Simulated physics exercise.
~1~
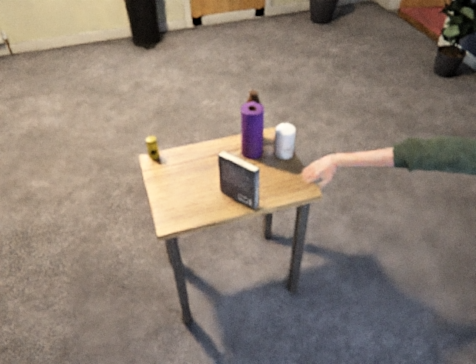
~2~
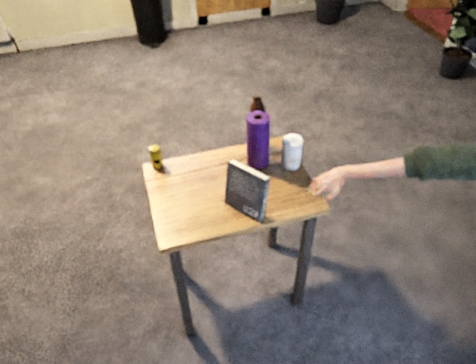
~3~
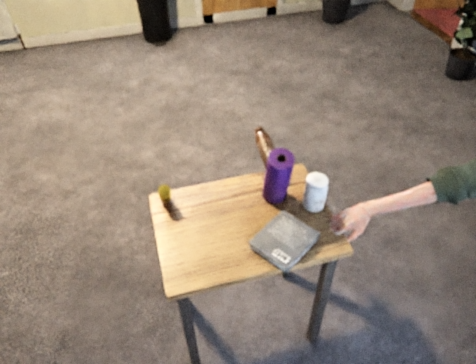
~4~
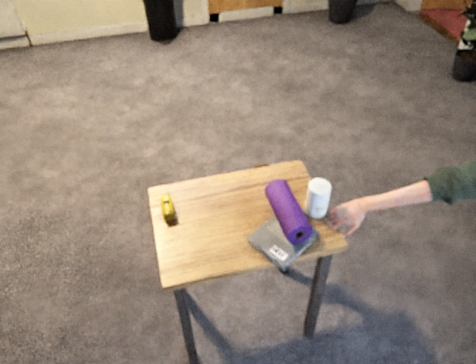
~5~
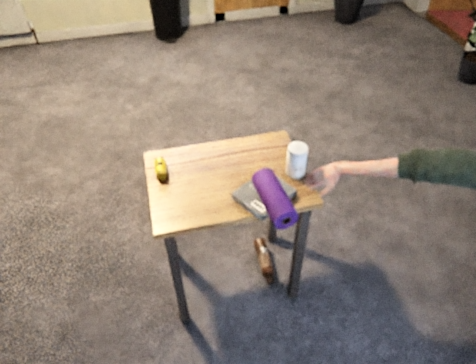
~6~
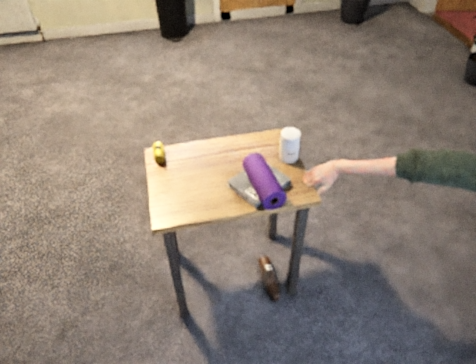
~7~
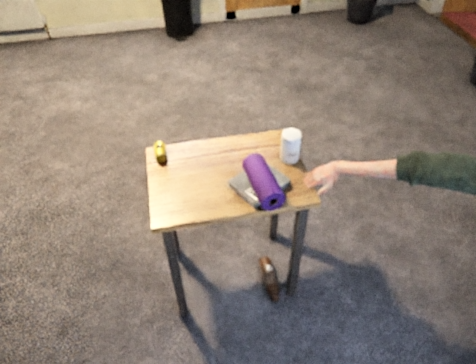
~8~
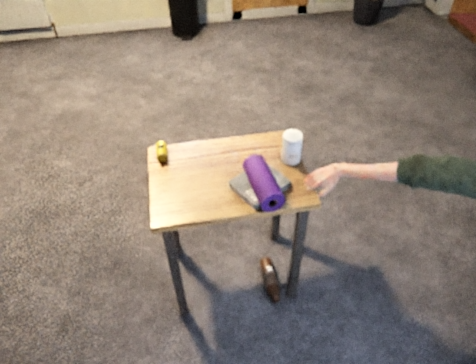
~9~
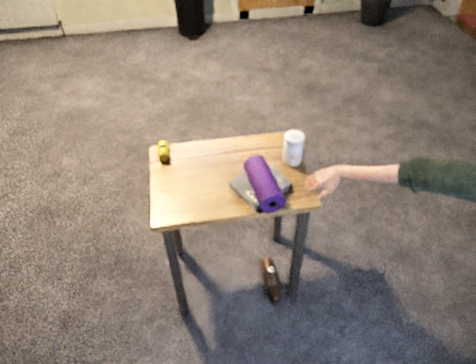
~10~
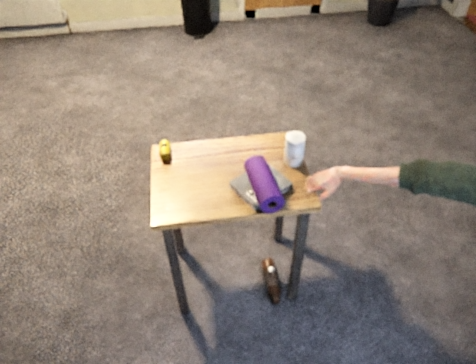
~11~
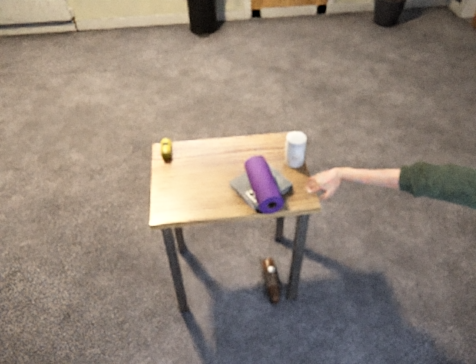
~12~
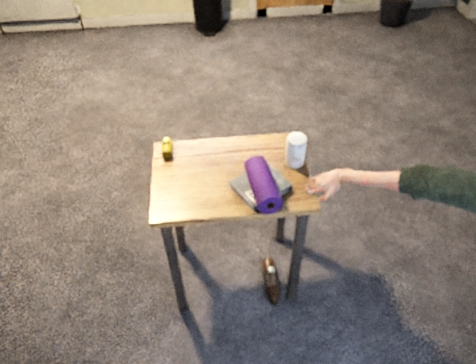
To begin with, a purple roll, a white jar, a grey book, a brown bottle and a small yellow shaker stand on a light wooden table, while a hand in a green sleeve reaches to its right edge. The table is pulled towards the viewer, and the book drops flat as the bottle tips over. The roll then topples onto the book, the shaker falls over, and the bottle leaves the top. The table moves back again, and the bottle ends up on the carpet beneath. Finally, the roll, book and shaker lie on the tabletop, with only the jar upright.
